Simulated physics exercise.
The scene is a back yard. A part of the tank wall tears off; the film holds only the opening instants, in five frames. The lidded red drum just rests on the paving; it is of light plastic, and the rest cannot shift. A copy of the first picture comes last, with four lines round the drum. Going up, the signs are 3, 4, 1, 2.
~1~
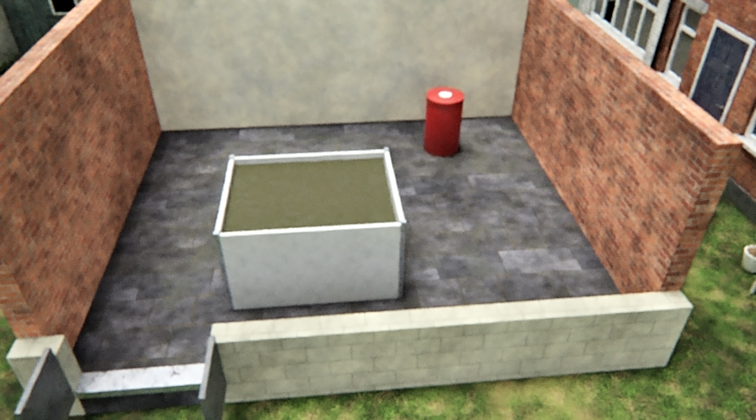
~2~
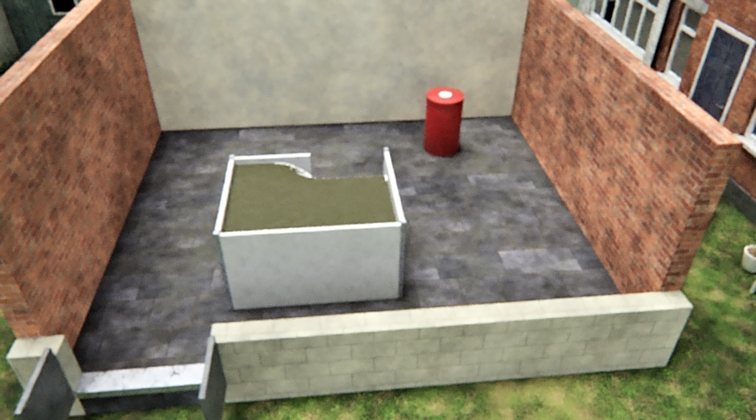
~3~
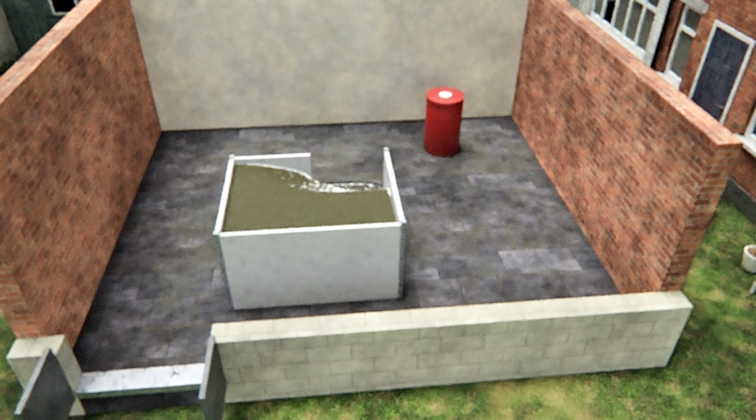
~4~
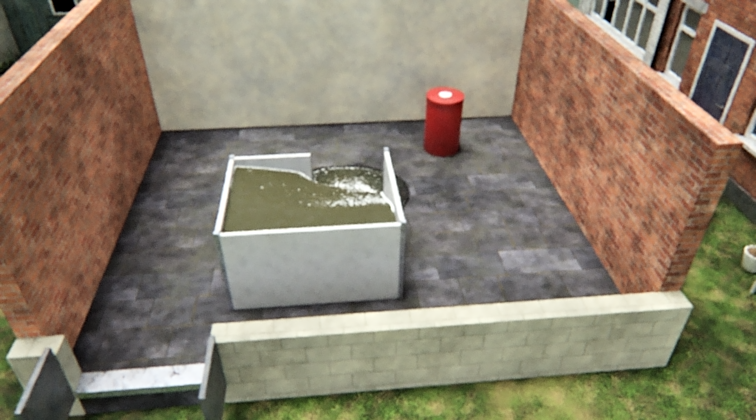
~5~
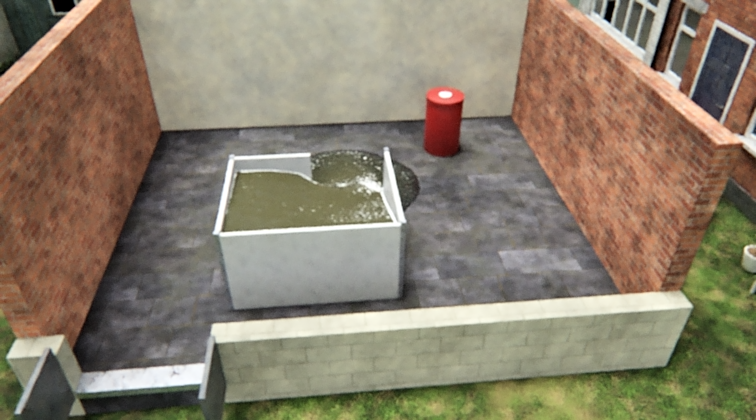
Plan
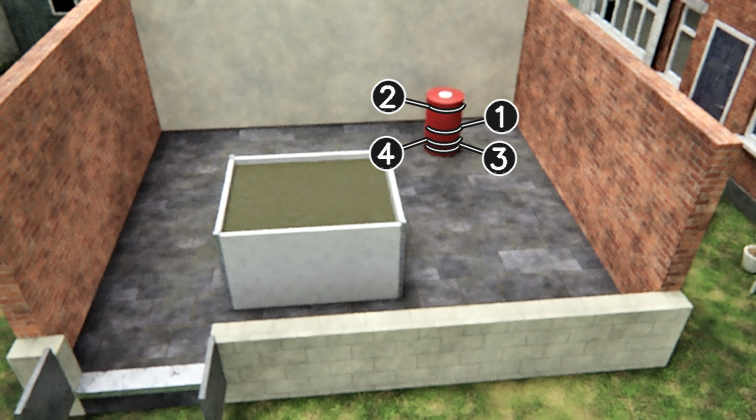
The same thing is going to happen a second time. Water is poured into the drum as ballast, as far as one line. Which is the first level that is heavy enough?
1.
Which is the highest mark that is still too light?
Mark 4.
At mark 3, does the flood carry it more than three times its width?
Yes.
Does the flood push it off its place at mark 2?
No, not at all.
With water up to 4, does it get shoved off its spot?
Yes, it does.
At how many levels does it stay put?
Two of them.
On the marked copy, 1 at (447, 132); 2 at (448, 111); 3 at (445, 151); 4 at (446, 144); from the bottom up 3, 4, 1, 2.
For mark 1, it does not move.
For mark 2, it does not move.
For mark 3, it is pushed about 6 times its own width away.
For mark 4, it is pushed about its own width away.
